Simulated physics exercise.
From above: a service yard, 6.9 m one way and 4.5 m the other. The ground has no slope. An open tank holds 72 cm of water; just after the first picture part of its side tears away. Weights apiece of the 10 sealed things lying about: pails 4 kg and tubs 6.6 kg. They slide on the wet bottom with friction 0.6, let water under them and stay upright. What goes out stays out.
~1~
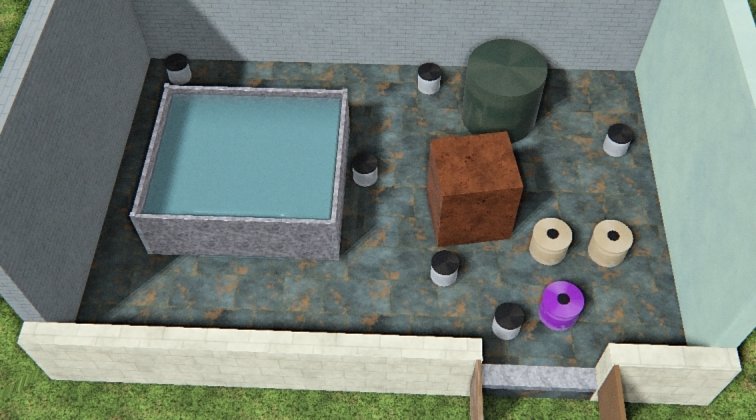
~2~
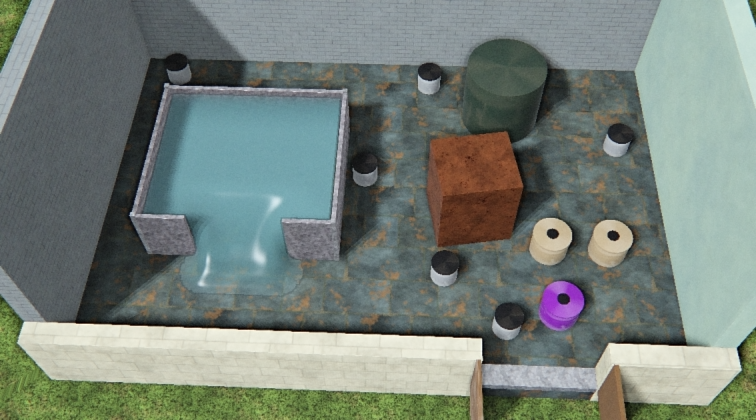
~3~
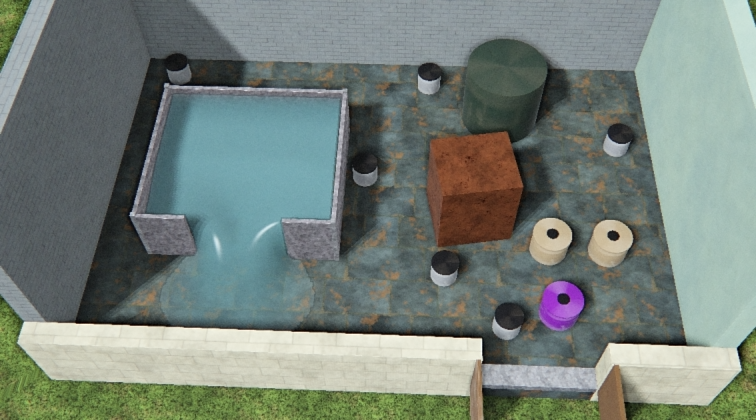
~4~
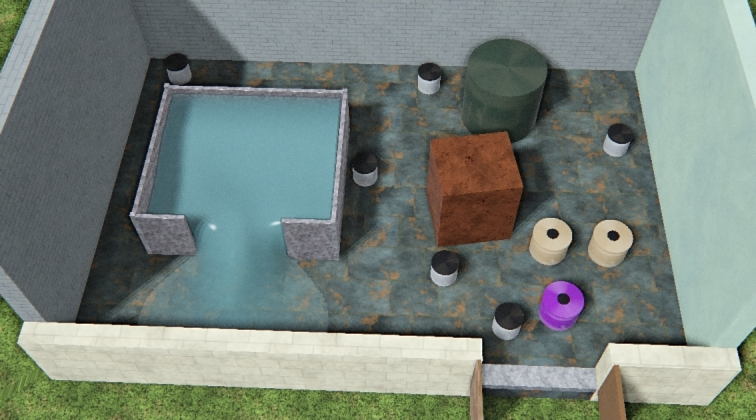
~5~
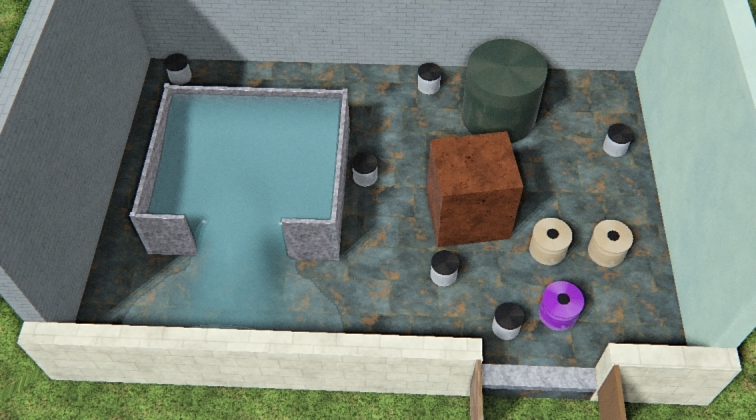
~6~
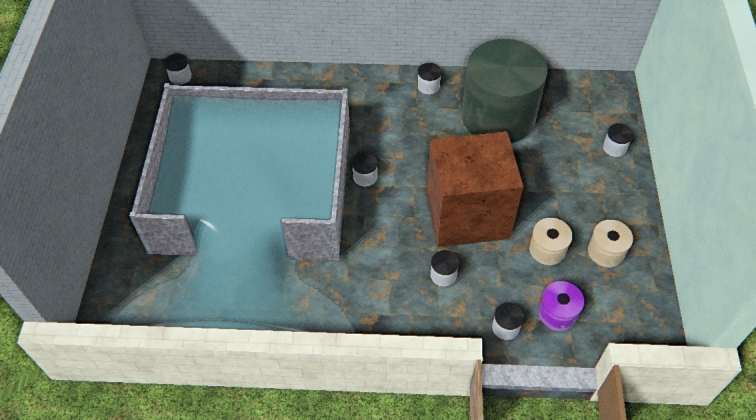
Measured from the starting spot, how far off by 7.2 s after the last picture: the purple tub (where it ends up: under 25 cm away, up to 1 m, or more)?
The purple tub gets carried off.
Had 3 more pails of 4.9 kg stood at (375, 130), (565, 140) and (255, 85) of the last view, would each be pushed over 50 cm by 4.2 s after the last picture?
In that order: Less, short of it, past it.
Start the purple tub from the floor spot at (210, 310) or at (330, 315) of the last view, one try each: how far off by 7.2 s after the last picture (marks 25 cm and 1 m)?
In that order: It gets carried off; it ends far away.
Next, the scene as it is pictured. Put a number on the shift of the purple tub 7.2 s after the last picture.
About 150 cm.
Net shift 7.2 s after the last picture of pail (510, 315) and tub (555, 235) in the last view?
In that order: 140 cm, 80 cm.
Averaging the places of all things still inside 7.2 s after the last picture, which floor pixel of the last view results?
Near (536, 180).
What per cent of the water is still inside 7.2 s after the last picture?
Some 96 per cent remains.
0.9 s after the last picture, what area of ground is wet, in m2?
About 11.0 m2.
Then, 0.9 s after the last picture the purple tub is near (564, 299), 0.0 m from its start, aground; 0 of 10 are out; 0 afloat.
Then, 2.8 s after the last picture the purple tub is near (666, 271), 1.2 m from its start, afloat; 0 of 10 are out; 3 afloat.
Then, 4.8 s after the last picture the purple tub is near (668, 268), 1.2 m from its start, afloat; 0 of 10 are out; 8 afloat.
Then, 7.2 s after the last picture the purple tub is near (656, 214), 1.6 m from its start, afloat; 0 of 10 are out; 10 afloat.
